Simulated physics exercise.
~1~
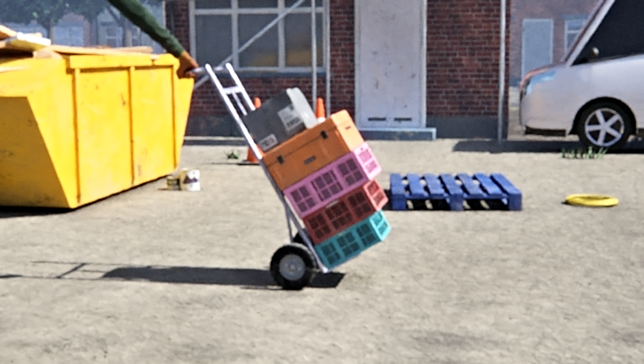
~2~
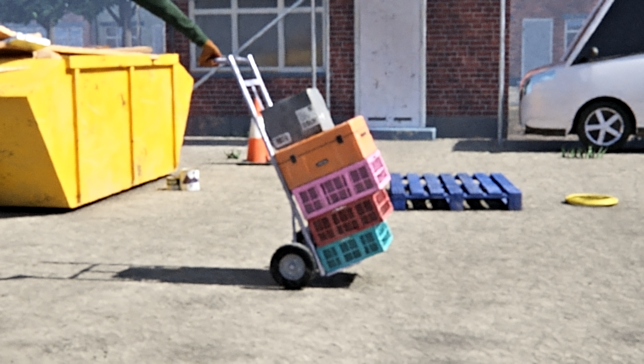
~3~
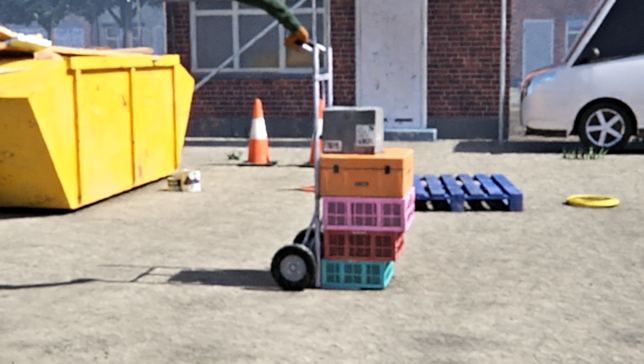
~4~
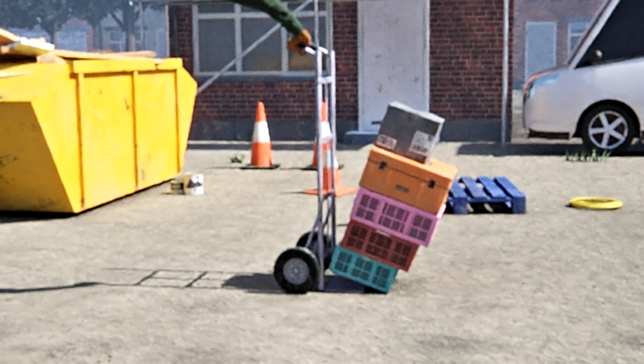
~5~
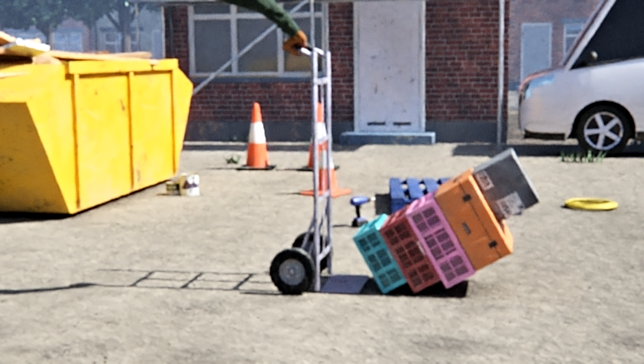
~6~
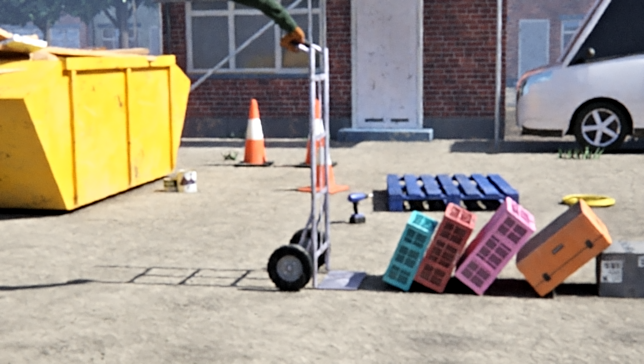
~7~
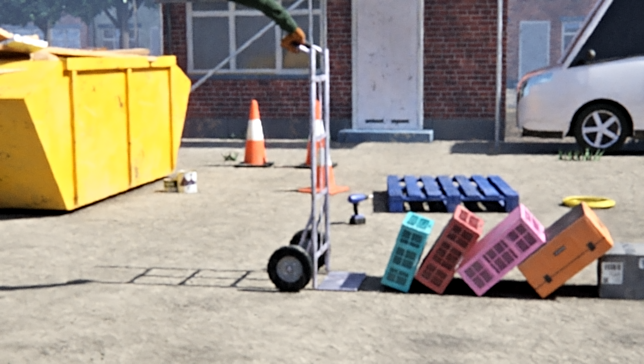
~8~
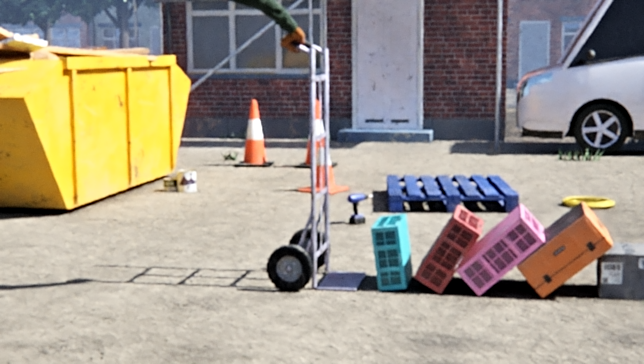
A gloved hand swings a loaded sack truck upright, and its stacked crates and boxes topple right, ending strewn and leaning in a row.
